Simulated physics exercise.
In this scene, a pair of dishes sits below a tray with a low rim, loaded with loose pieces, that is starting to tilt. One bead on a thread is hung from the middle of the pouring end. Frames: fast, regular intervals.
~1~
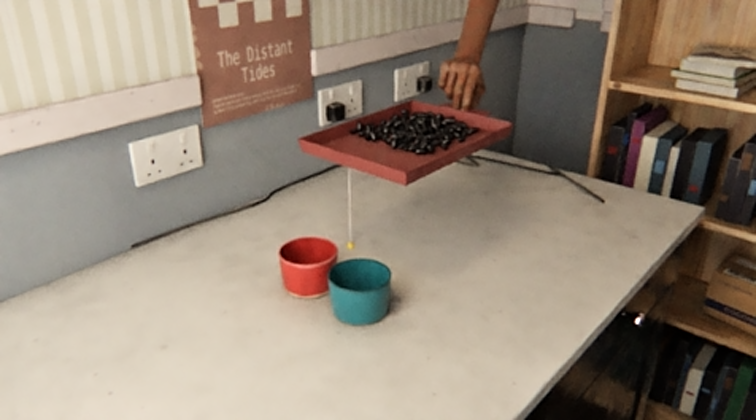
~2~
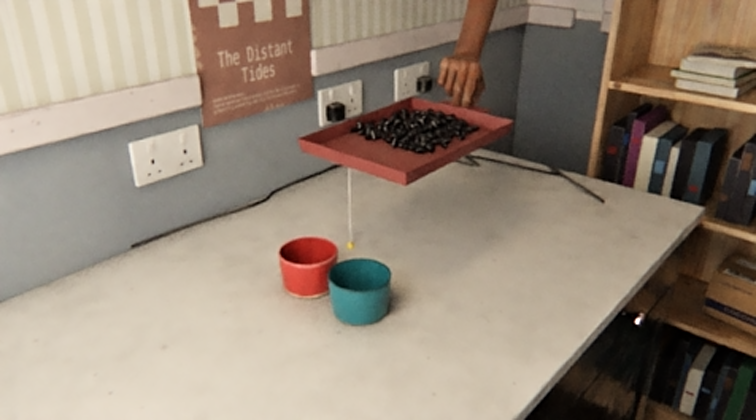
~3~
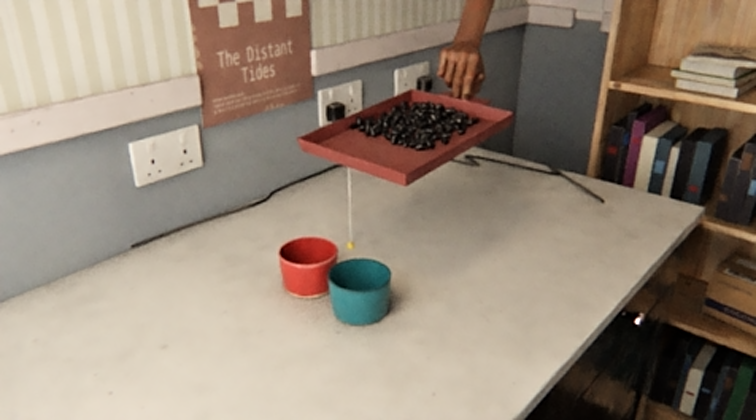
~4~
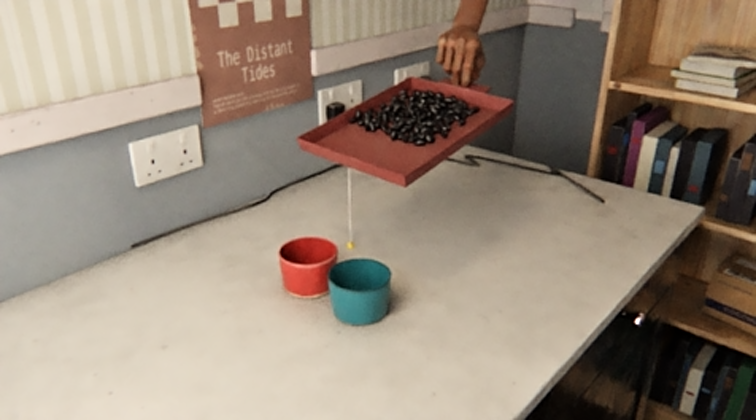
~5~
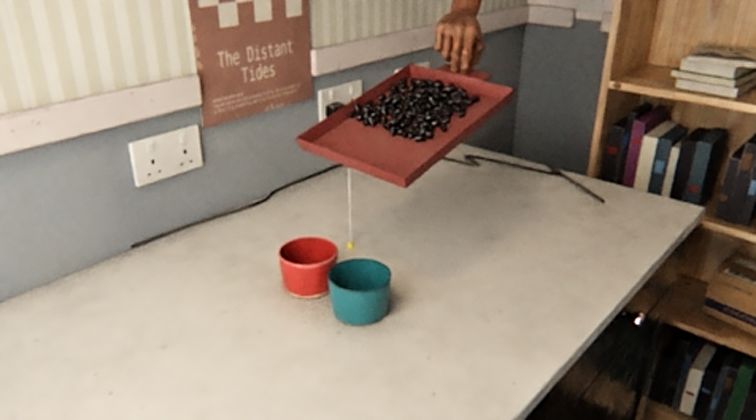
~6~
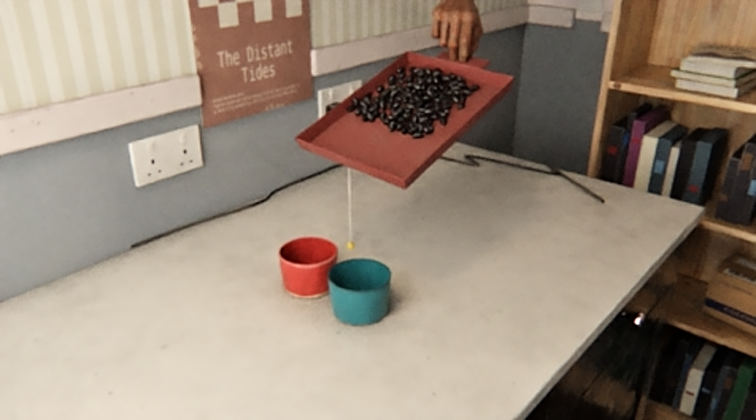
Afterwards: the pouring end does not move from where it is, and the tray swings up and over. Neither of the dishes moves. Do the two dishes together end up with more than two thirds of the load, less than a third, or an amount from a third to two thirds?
From a third to two thirds.
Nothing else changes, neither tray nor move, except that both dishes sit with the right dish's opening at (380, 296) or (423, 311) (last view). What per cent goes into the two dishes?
The first position comes out at 70 per cent, the other at 50 per cent.
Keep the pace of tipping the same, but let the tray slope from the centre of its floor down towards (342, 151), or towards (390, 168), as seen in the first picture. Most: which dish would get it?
First try, the dish at left; second try, the dish at right.
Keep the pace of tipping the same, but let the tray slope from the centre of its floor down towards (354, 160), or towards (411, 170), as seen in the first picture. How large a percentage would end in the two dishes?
The first comes to 60 %, while the second comes to 20 %.
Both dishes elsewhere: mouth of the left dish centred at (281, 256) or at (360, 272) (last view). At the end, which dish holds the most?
So at the first spot it's the one placed on the right, and at the second spot it's the one placed on the left.
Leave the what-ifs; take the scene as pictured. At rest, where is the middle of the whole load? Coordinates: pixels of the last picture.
Once it all stops, the middle lies near (349, 314).
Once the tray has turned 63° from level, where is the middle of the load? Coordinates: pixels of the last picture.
Mark it at roughly (367, 151) in the final frame.
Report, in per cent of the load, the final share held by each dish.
Per hundred pieces: Left dish roughly 10, right dish roughly 40.
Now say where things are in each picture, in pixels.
Corners of the pouring end at (302, 138) and (406, 171), level; middle of the load at (419, 131), black beans; left dish at (287, 276); right dish at (339, 302); bead on its thread at (351, 246), in the first picture.
Corners of the pouring end at (302, 138) and (406, 171), level; middle of the load at (419, 129), in the second picture.
Corners of the pouring end at (302, 138) and (405, 172), tipped barely, lowest at the right corner; middle of the load at (419, 123), in the third picture.
Corners of the pouring end at (301, 138) and (405, 174), tipped a little, lowest at the right corner; middle of the load at (418, 115), in the fourth picture.
Corners of the pouring end at (300, 137) and (404, 175), tipped a little, lowest at the right corner; middle of the load at (418, 106), in the fifth picture.
Corners of the pouring end at (299, 137) and (404, 177), tipped clearly, lowest at the right corner; middle of the load at (417, 98); left dish at (287, 276); right dish at (339, 302), in the sixth picture.
Soon after the last picture, tray tipped steeply; nearly all on the tray; a small part in the air.
A little later, tray tipped past a quarter turn; most on the tray; a small part in the right dish; a stray few in the left dish; a small part outside both; a stray few in the air.
Later still, tray tipped past a quarter turn; about a third in the right dish; a small part in the left dish; about half outside both.
At rest, tray tipped past a quarter turn; about a third in the right dish; a small part in the left dish; about half outside both.
